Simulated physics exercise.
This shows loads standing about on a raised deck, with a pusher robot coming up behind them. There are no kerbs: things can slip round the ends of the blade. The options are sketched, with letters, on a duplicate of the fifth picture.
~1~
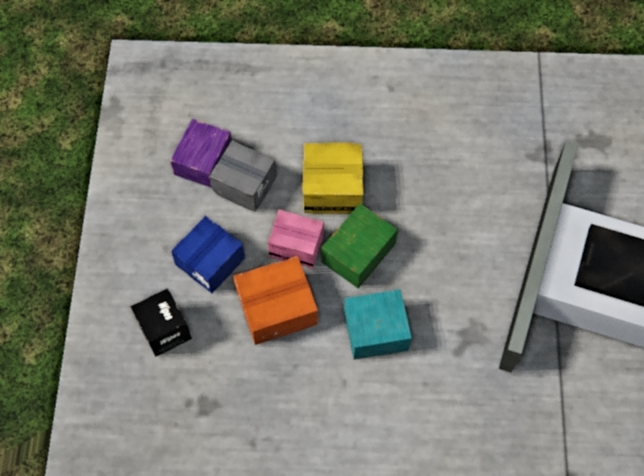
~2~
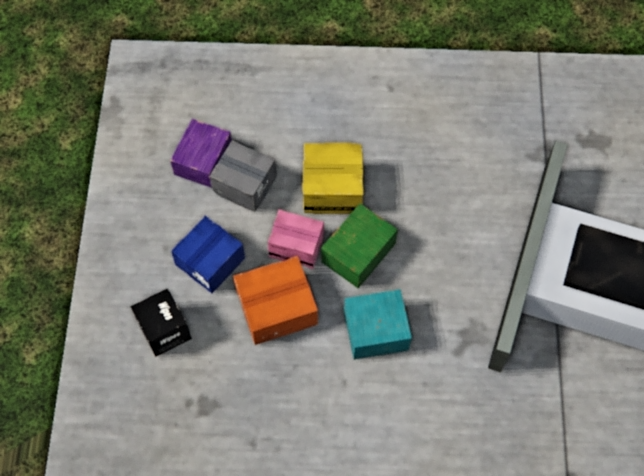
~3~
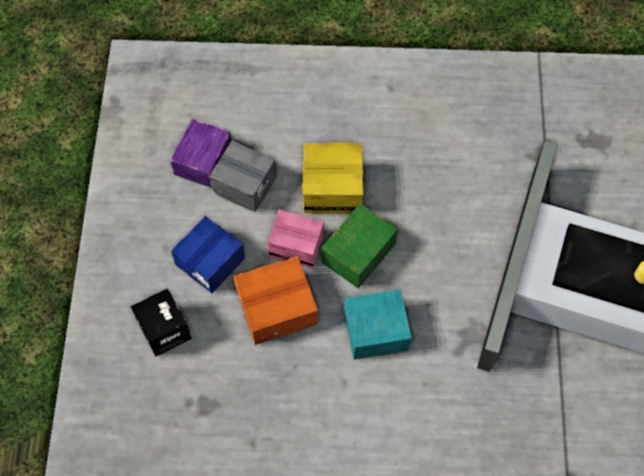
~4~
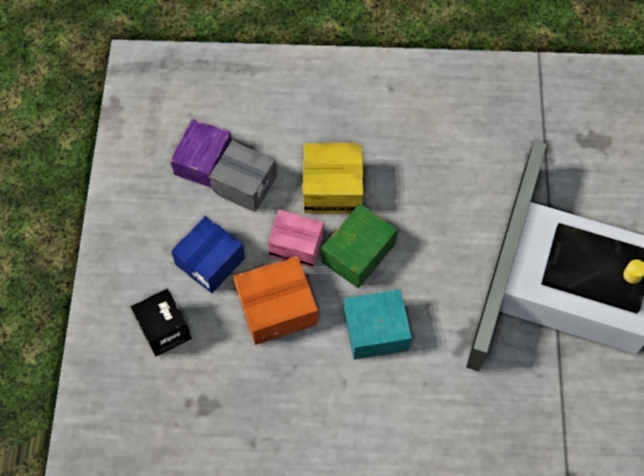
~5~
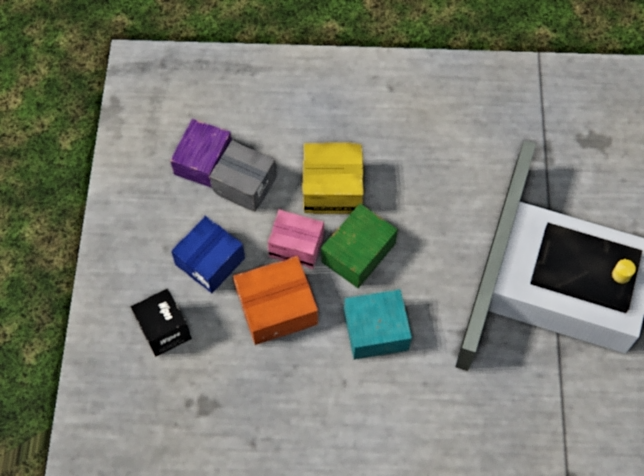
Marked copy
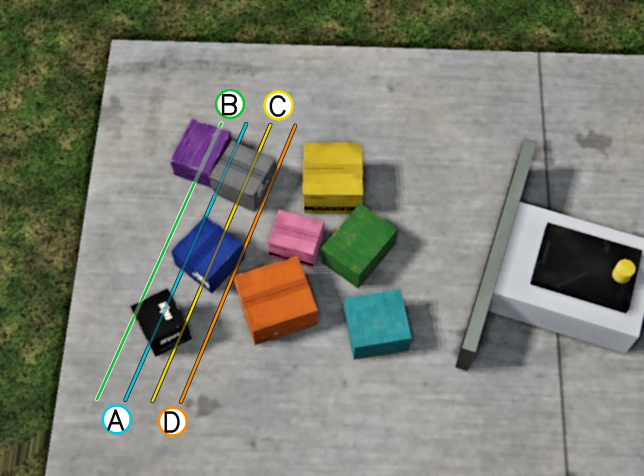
In this clip, a white machine with a wide grey blade moves slowly left across a concrete surface toward nine colourful boxes, which stay still, while a yellow knob on its top comes into view at the right.
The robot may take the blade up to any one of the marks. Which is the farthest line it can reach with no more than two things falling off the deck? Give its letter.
No third one falls up to A.
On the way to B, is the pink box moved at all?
Yes.
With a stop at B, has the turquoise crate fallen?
No.
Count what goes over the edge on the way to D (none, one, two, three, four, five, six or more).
In all, none.
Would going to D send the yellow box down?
No.
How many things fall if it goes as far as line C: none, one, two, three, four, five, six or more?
In all, none.
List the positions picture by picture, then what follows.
The first frame shows yellow box (333, 179); pink box (297, 239); orange box (276, 300).
The second frame shows robot (612, 265); purple crate (202, 154).
The third frame shows robot (601, 265); blue parcel (209, 255).
The fourth frame shows robot (590, 265); turquoise crate (377, 325).
The fifth frame shows robot (579, 264); yellow box (333, 179); pink box (297, 239); orange box (276, 300).
On the marked copy, A at (189, 253); B at (163, 252); C at (215, 254); D at (241, 255).
Taking A. A third of the way, robot (465, 261); turquoise crate (329, 312); orange box (257, 296).
Two thirds of the way, robot (350, 257); blue parcel (157, 217); black box (148, 326).
When it is over, robot (264, 254); blue parcel (83, 199); purple crate (100, 142); none fallen.
As for the rest, B drops three; C is within the limit but short; D is within the limit but short.
